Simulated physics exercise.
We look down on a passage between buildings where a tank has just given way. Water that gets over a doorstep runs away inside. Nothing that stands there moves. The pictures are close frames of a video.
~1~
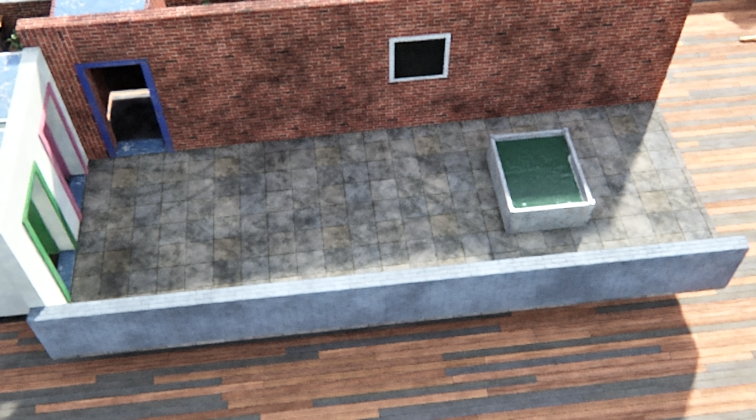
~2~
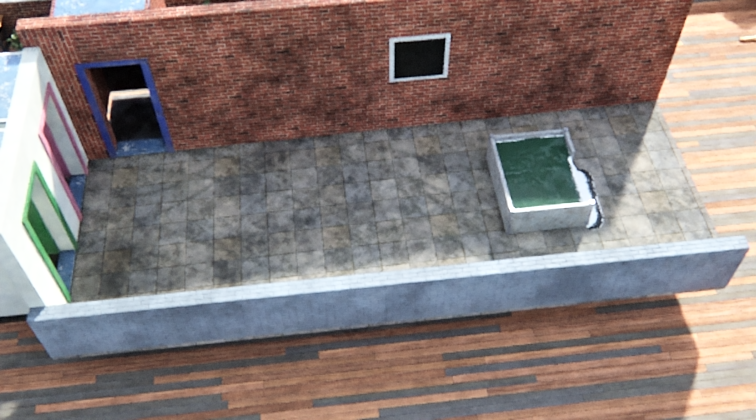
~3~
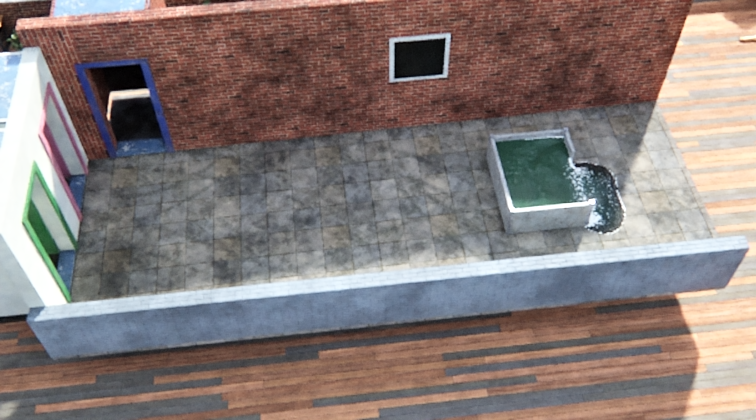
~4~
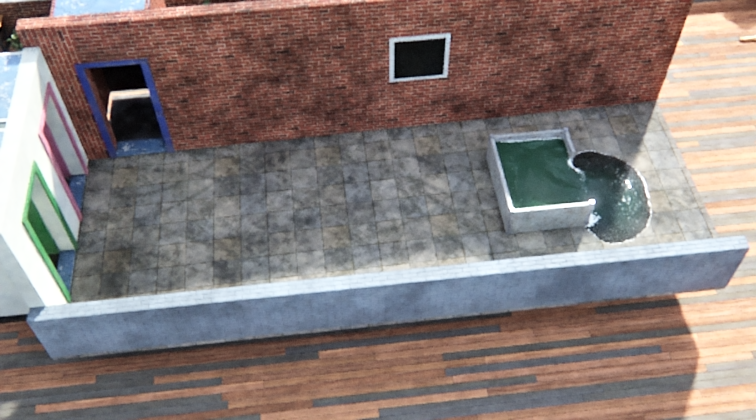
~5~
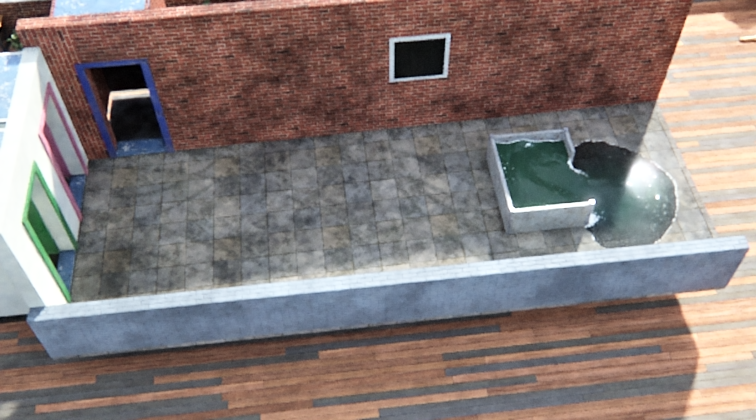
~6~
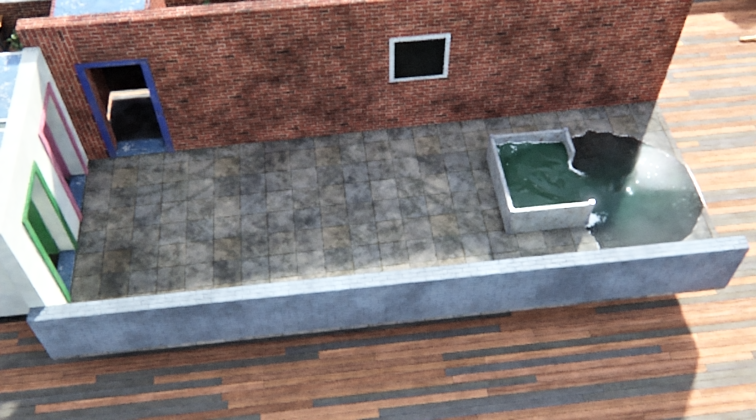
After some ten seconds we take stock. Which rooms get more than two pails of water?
One by one: The pink door stays under that; the blue door stays under that; the green door stays under that.
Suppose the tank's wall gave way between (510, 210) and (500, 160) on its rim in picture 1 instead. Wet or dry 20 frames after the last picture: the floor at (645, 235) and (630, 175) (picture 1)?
In turn: Not flooded, dry.
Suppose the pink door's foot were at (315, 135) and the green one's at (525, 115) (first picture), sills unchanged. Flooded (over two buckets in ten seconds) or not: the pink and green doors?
In short: Pink is under; green is under.
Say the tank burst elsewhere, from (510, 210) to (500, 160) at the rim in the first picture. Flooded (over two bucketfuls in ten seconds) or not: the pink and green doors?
My reading: Pink passes that mark, green is over.
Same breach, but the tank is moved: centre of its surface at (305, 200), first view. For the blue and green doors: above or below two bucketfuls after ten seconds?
Then: The blue door keeps below it, the green door holds.
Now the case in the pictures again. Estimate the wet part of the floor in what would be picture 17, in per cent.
I make it 15 per cent.
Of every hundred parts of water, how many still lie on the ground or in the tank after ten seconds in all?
Near 28 in a hundred.
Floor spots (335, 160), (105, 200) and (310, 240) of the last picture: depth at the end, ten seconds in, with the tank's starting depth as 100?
In that order: 0, 0 and 0 per cent.
A moment on, water covers 15 % of the floor; the pink door not reached, the blue door not reached, the green door not reached.
Next, water covers 15 % of the floor; the pink door not reached, the blue door not reached, the green door not reached.
Then, water covers 20 % of the floor; the pink door not reached, the blue door not reached, the green door not reached.
Later, water covers 15 % of the floor; the pink door not reached, the blue door not reached, the green door not reached.
In the end, water covers 15 % of the floor; the pink door not reached, the blue door not reached, the green door not reached.
